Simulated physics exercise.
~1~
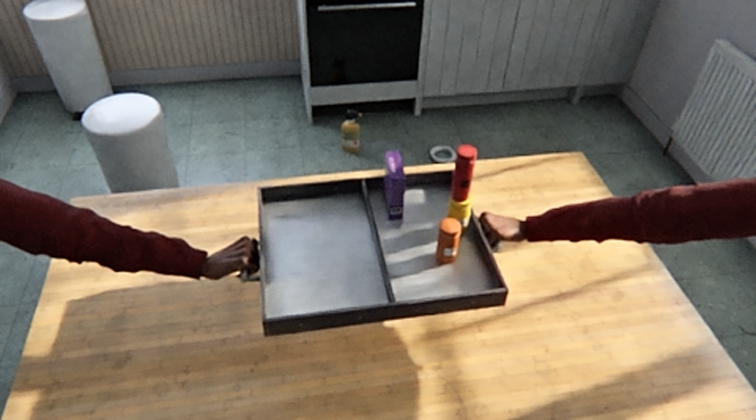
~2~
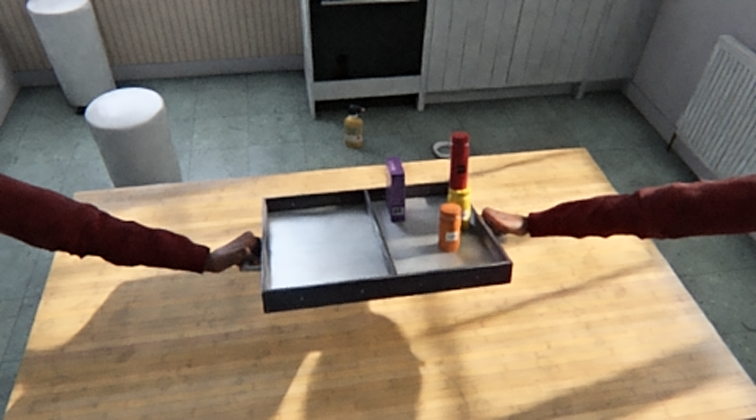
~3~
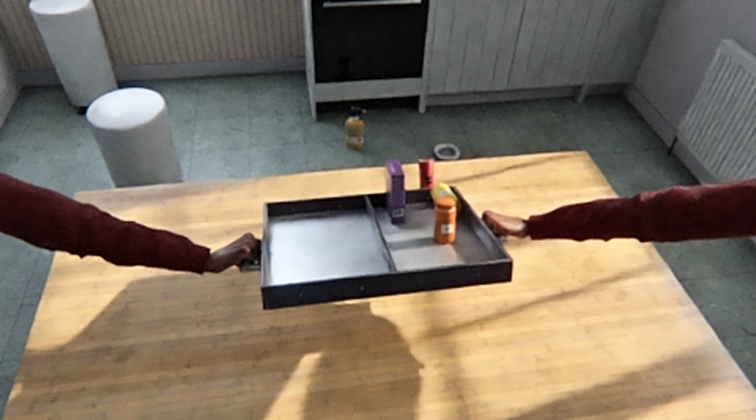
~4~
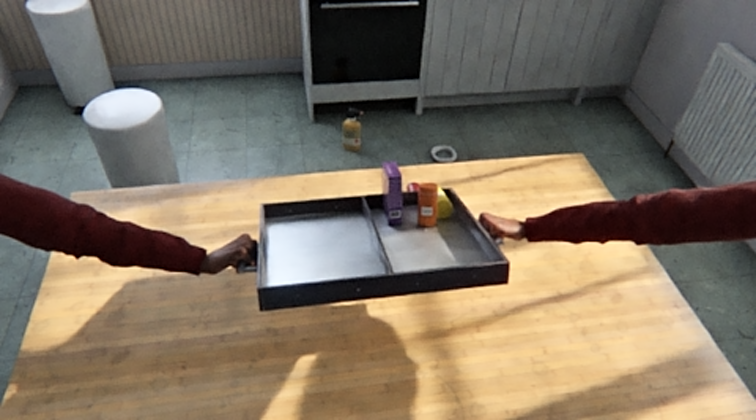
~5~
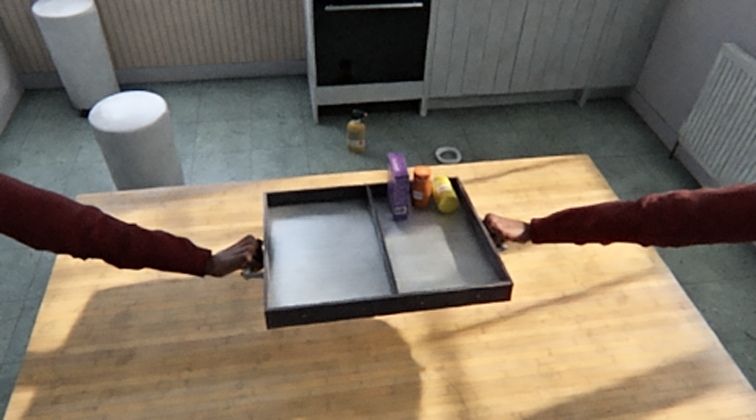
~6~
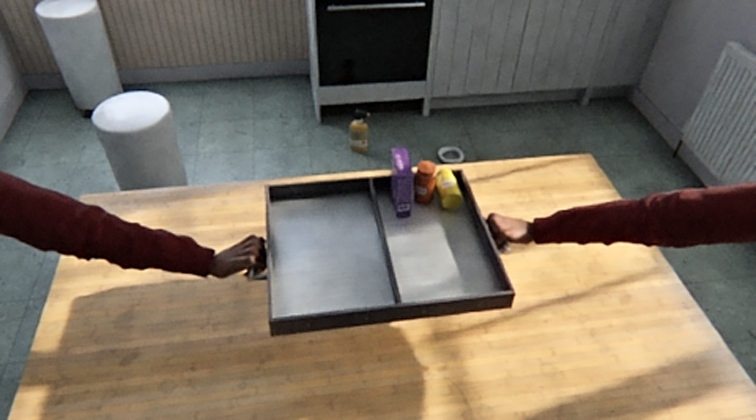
A handheld tray tips away and levels, losing the red shaker and toppling the yellow one.
